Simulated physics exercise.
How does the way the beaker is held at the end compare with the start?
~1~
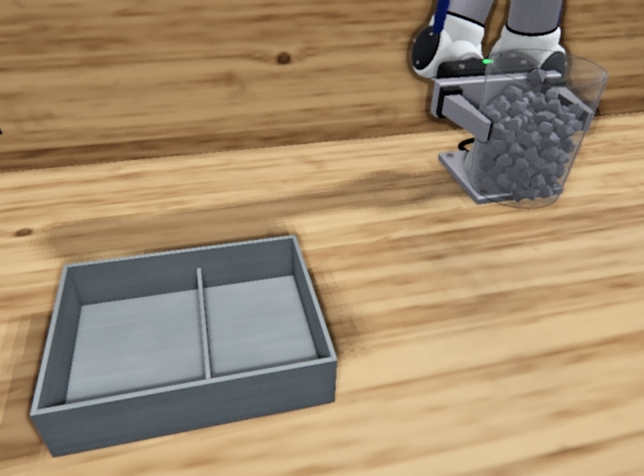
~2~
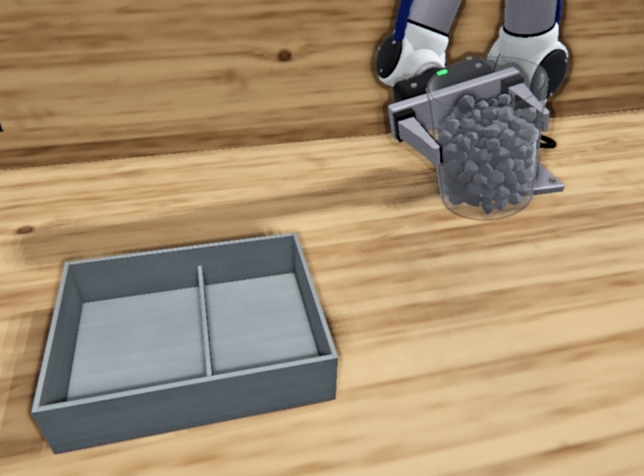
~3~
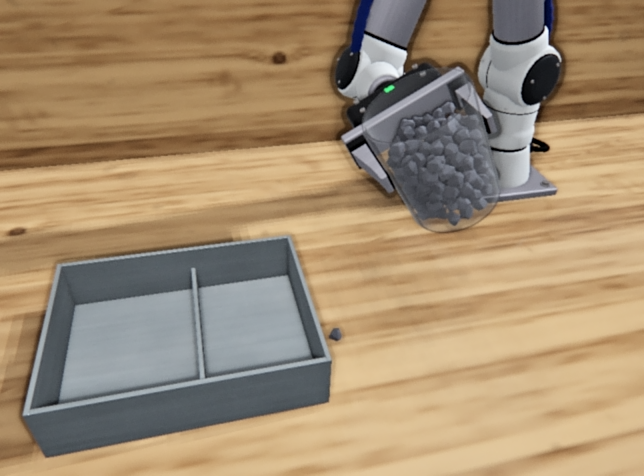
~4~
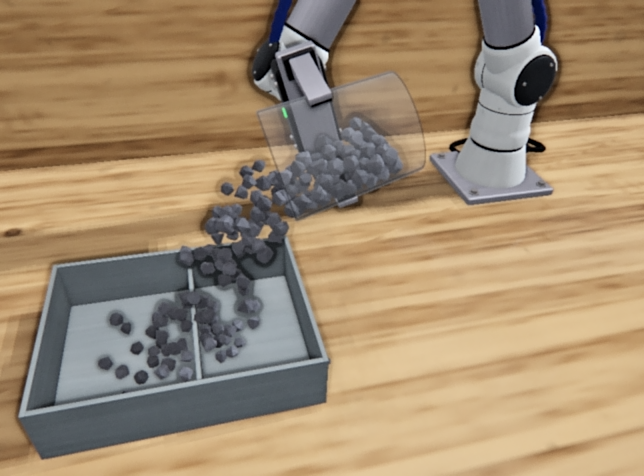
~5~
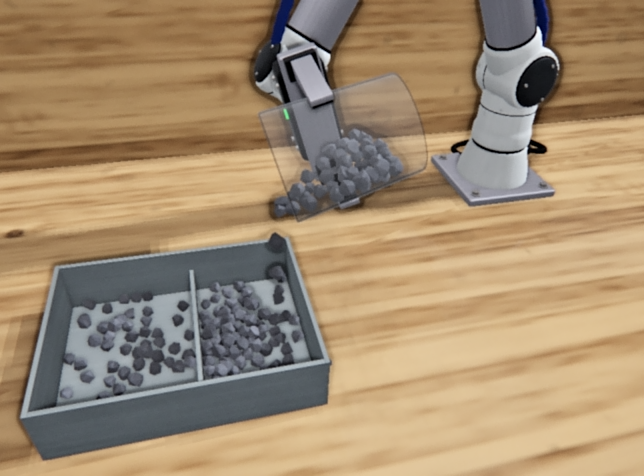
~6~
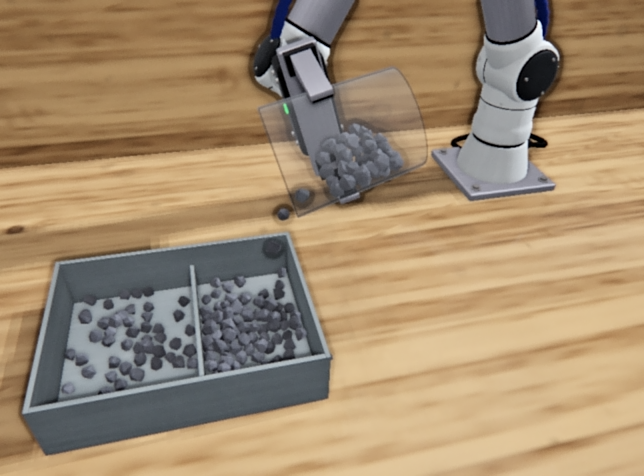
At the start the robot arm holds the beaker upright, and at the end it holds it on its side.
On a wooden table, a robot arm carried a clear beaker of small grey pebbles left toward a divided grey box and tipped it over, spilling pebbles into both parts, more on the right, while some stayed in the beaker.
